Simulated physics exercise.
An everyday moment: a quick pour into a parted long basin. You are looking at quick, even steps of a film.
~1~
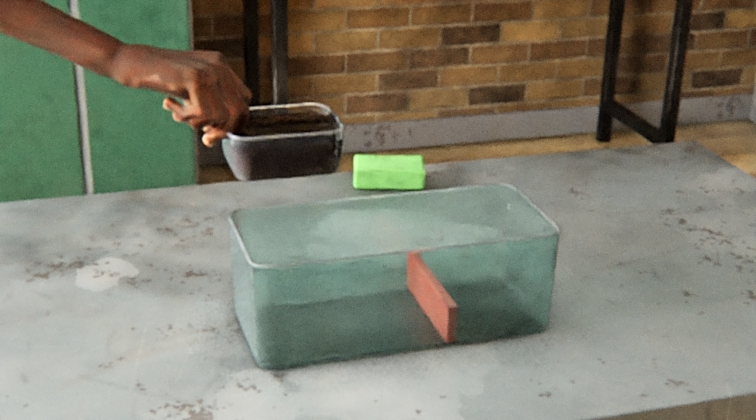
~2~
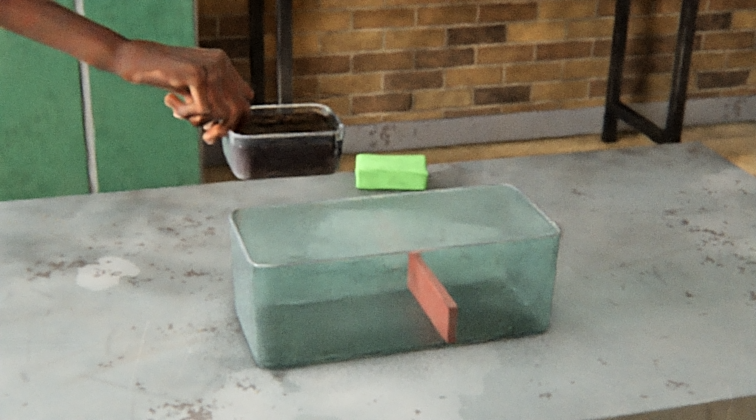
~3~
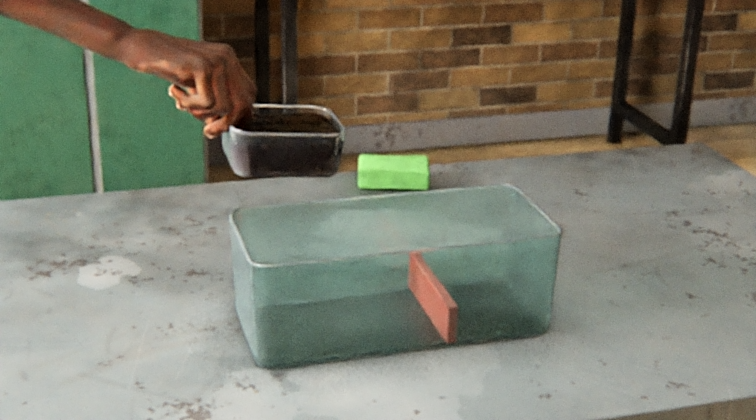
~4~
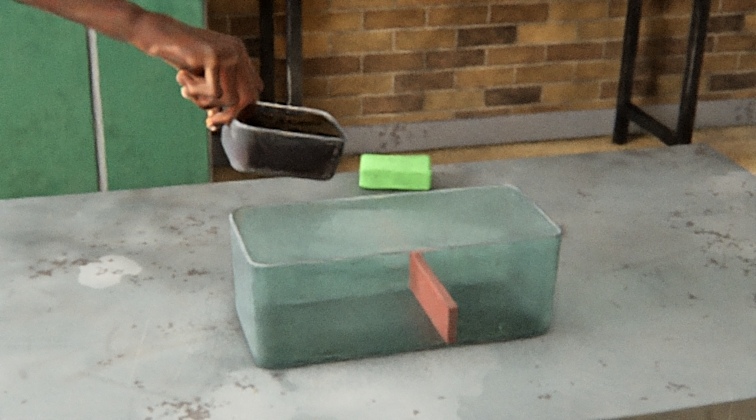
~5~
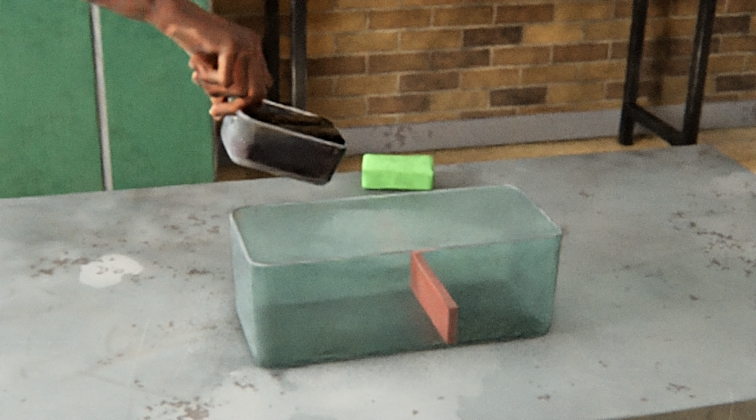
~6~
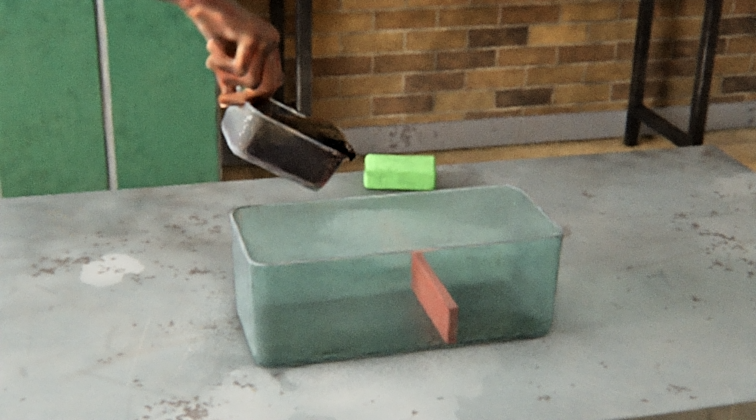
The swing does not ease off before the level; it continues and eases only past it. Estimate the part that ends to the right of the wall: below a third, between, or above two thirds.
I'd put the amount right of the wall under the one-third mark.
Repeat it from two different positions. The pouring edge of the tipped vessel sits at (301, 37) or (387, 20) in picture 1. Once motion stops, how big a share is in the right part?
You'd see around 10 per cent, and then around 70 per cent.
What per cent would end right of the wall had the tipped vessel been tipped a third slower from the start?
Near 5 in a hundred.
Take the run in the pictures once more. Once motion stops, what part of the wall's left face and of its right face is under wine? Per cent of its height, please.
I get 20 % for the left and 0 % for the right.
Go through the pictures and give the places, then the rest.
In the first frame, it leans 0°; its right rim is at (336, 118); the wine meets the walls at (226, 130) and (331, 122); the long basin's rim runs from (240, 240) to (536, 209); the wall's top is at (431, 279).
In the second frame, it leans 1°; its right rim is at (336, 119); the wine meets the walls at (227, 129) and (332, 122).
In the third frame, it leans 5°; its right rim is at (338, 122); the wine meets the walls at (228, 127) and (334, 123).
In the fourth frame, it leans 12°; its right rim is at (339, 128); the wine meets the walls at (230, 125) and (336, 125).
In the fifth frame, it leans 20°; its right rim is at (340, 136); the wine meets the walls at (230, 125) and (339, 128); 2 per cent is over the edge.
In the sixth frame, it leans 30°; its right rim is at (339, 145); the wine meets the walls at (230, 124) and (327, 132); 9 per cent is over the edge.
A moment on, the tilt is 87° and 12 per cent is still to pour, 54 is left of the wall and 0 right of it.
Next, the tilt is 95° and 3 per cent is still to pour, 90 is left of the wall and 3 right of it.
Then the tilt is 95° and 0 per cent is still to pour, 94 is left of the wall and 4 right of it.
Later the tilt is 95° and 0 per cent is still to pour, 95 is left of the wall and 4 right of it.
At rest 95 per cent lies left of the wall, 4 right of it and 1 outside.
